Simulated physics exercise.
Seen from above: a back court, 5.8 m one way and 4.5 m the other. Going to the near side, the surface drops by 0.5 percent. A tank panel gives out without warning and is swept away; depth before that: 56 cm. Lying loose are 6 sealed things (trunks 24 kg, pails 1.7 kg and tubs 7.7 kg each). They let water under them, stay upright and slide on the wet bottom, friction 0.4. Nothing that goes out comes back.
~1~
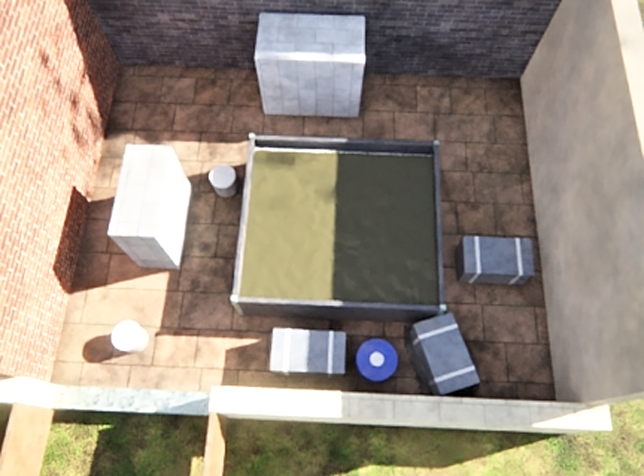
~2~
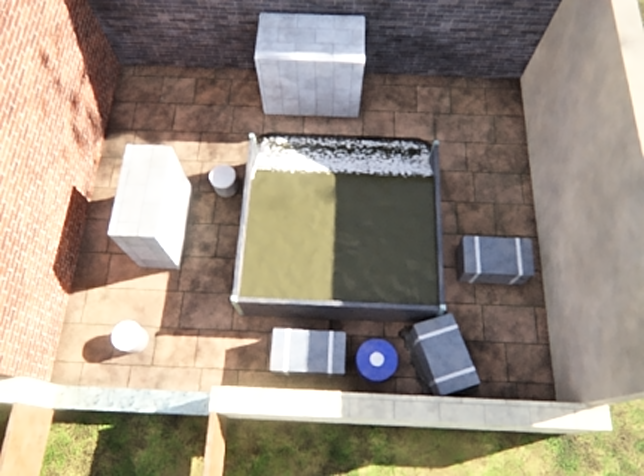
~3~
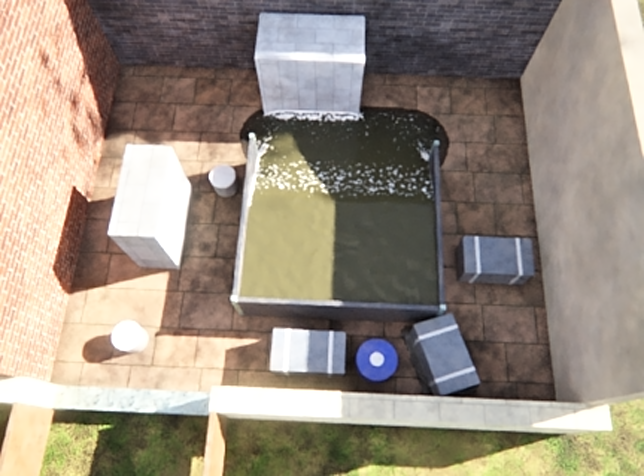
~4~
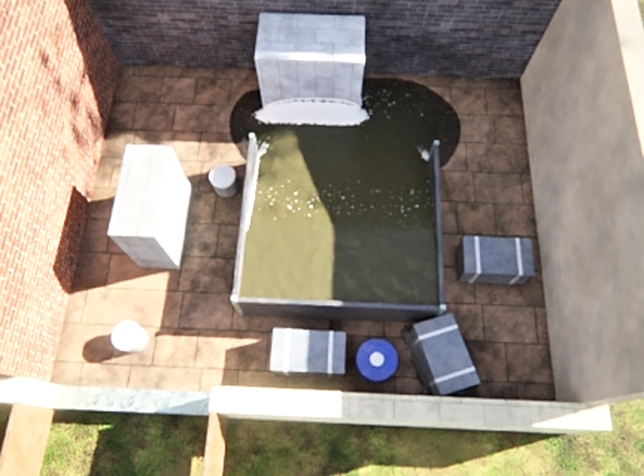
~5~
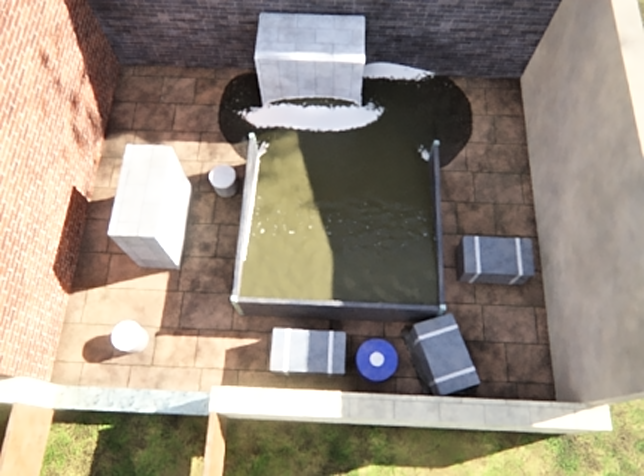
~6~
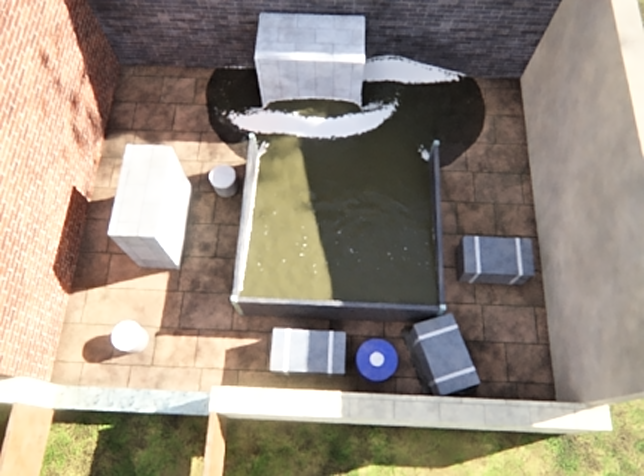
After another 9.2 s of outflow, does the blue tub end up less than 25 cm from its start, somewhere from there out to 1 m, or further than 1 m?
It gets well displaced.
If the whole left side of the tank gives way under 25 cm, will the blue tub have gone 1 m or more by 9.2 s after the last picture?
Then the blue tub barely shifts.
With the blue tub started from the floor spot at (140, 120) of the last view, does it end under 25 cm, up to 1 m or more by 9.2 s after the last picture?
It goes a long way.
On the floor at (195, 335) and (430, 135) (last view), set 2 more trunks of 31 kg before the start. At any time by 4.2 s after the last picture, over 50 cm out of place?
So that's behind the line and then across the line.
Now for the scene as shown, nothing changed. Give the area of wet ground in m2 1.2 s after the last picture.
Roughly 14 m2.
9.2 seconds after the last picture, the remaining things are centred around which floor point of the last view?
Mean position approx. (176, 317).
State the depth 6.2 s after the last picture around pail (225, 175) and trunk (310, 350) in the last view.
About 5 and 8 cm.
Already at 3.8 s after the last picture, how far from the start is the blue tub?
Roughly 20 cm.
Then, 1.2 s after the last picture the blue tub is near (377, 359), 0.0 m from its start, aground; 0 of 6 are out; 0 afloat.
Then, 3.8 s after the last picture the blue tub is near (360, 350), 0.2 m from its start, aground; 1 of 6 are out; 3 afloat.
Then, 6.2 s after the last picture the blue tub is near (170, 363), 2.3 m from its start, afloat; 1 of 6 are out; 5 afloat.
Then, 9.2 s after the last picture the blue tub has gone out; 4 of 6 are out; 2 afloat.
